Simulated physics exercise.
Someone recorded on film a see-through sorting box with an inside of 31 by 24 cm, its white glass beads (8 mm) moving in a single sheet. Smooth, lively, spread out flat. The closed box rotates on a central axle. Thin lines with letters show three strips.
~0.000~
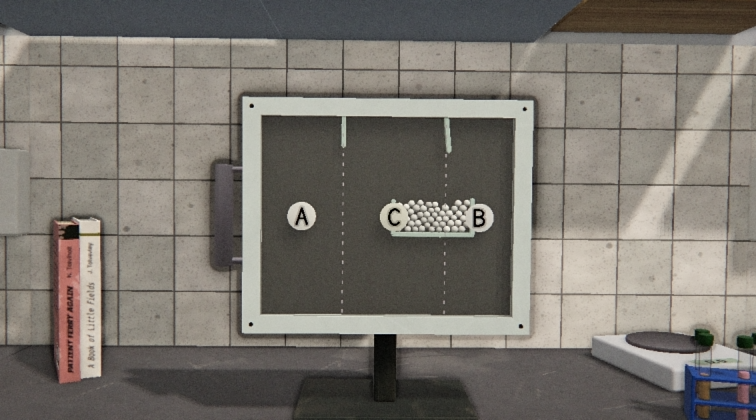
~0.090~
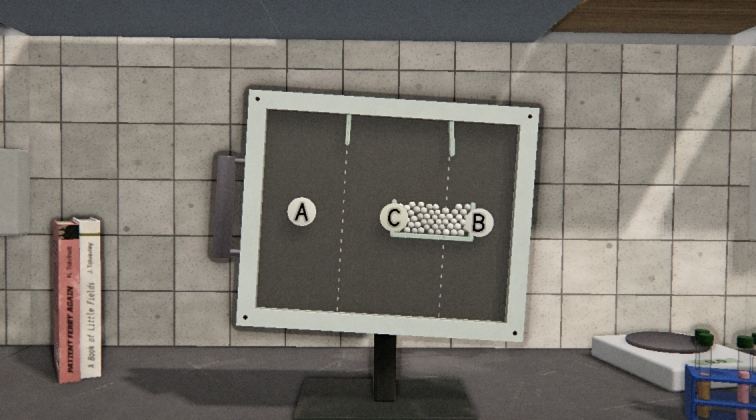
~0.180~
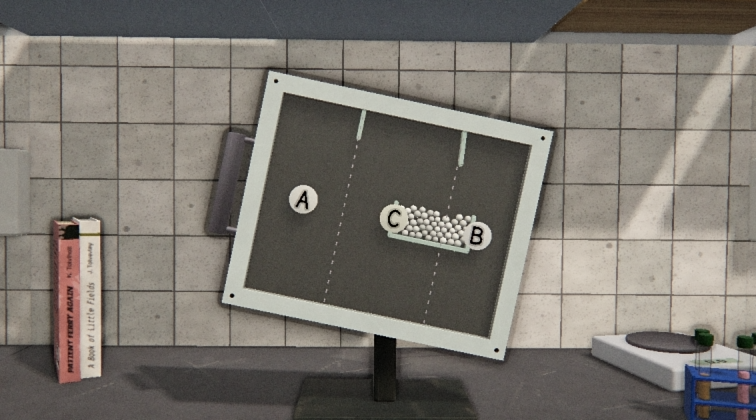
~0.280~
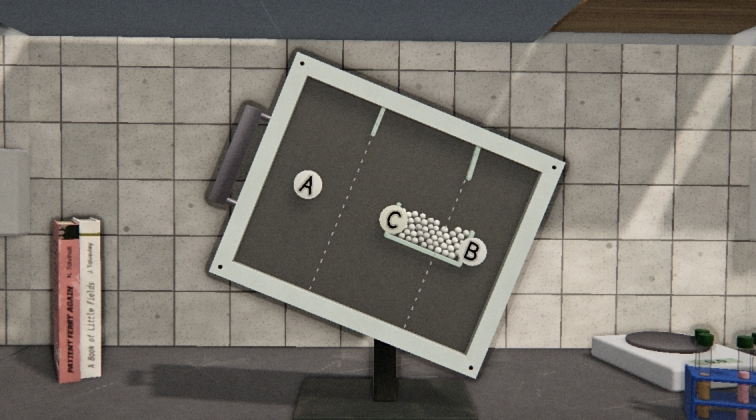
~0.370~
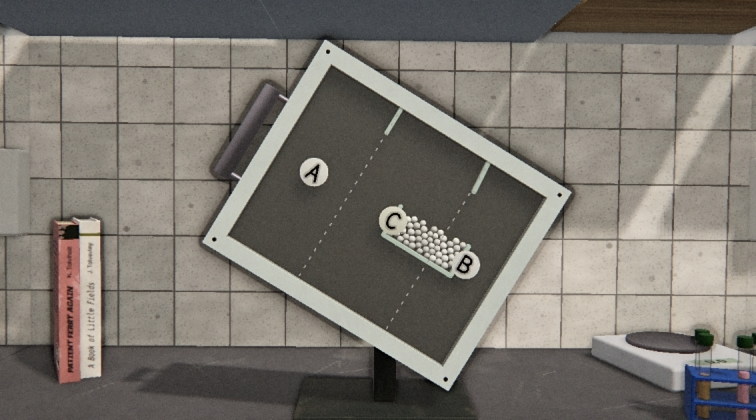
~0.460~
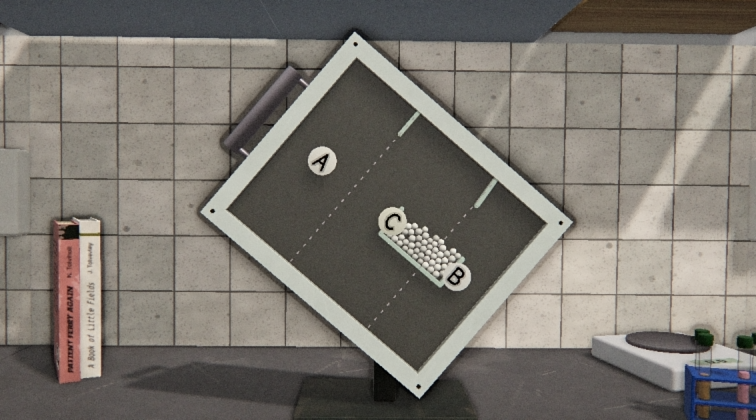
A framed panel holding small white beads and lettered discs turns clockwise on its stand.
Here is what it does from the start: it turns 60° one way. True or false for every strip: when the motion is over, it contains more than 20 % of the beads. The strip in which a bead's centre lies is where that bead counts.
Strip A - false, strip B - true, strip C - true.
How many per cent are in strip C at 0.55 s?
About 60 %.
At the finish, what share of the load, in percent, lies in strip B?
Around 65 in a hundred.
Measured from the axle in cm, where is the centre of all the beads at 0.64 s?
The middle sits around 4 cm right of it and 6 cm below it.
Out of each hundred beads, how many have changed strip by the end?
Close to 35 % end up somewhere else.
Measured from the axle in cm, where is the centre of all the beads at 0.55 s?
4 cm right, 5 cm below.
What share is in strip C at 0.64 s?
50 per cent.
After 0.55 s, it stands 49° clockwise; the beads' middle is 4 cm right of and 5 cm below the centre; B 40 %, C 60 %.
After 0.64 s, it stands 57° clockwise; the beads' middle is 4 cm right of and 6 cm below the centre; B 50 %, C 50 %.
After 0.72 s, it stands 60° clockwise; the beads' middle is 4 cm right of and 6 cm below the centre; B 50 %, C 50 %.
At rest by 1.9 s, it stands 60° clockwise; A 0 %, B 65 %, C 35 %.
